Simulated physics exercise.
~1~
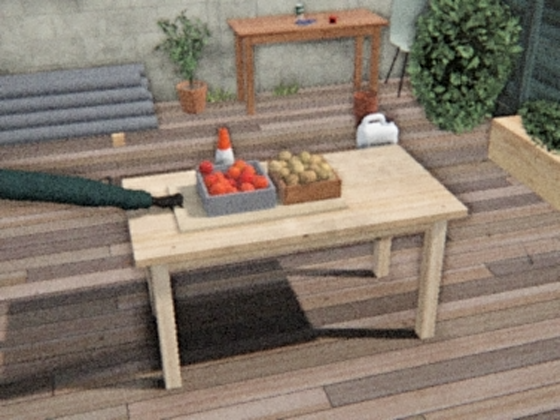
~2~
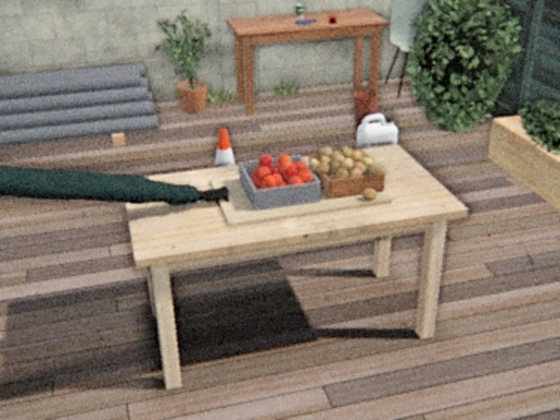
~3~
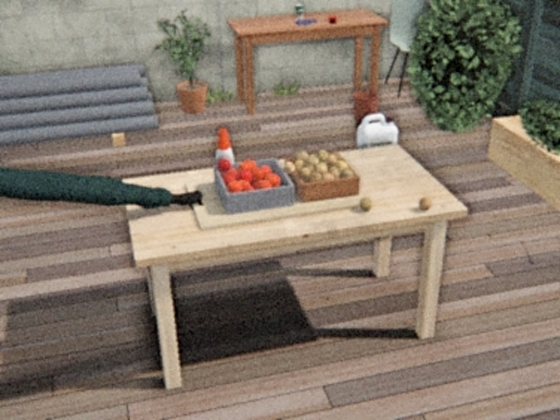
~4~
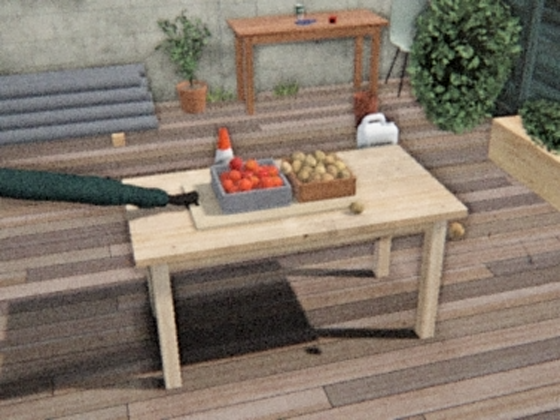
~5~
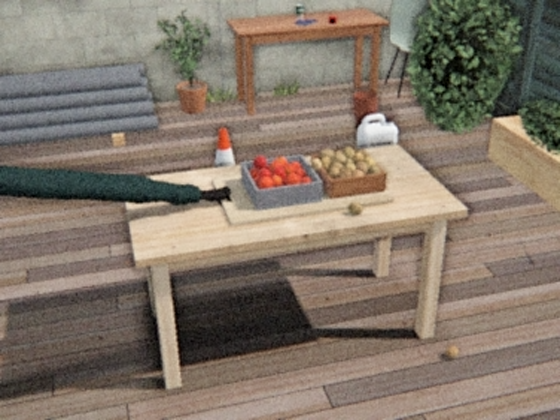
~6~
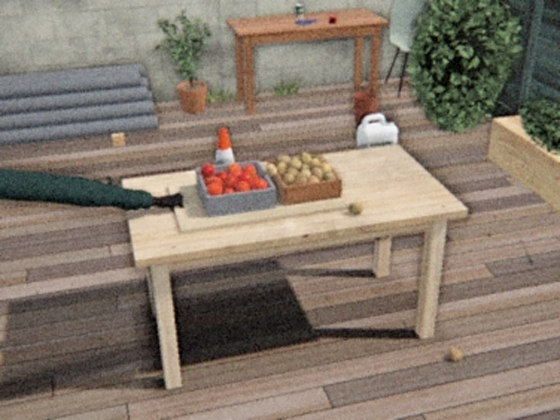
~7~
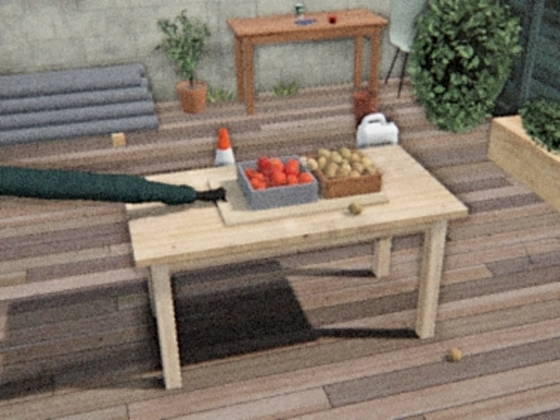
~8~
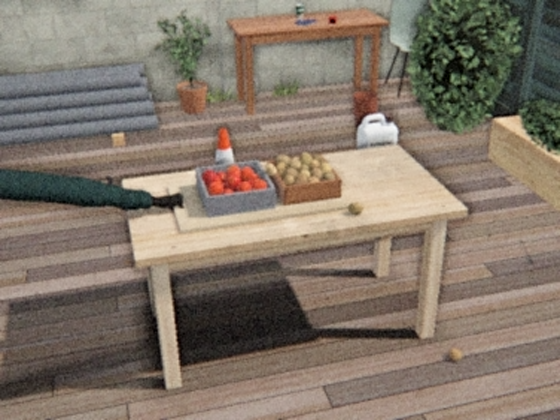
Tubs of tomatoes and potatoes sliding right and left on a wooden table, a few potatoes spilling, one dropping to the decking.
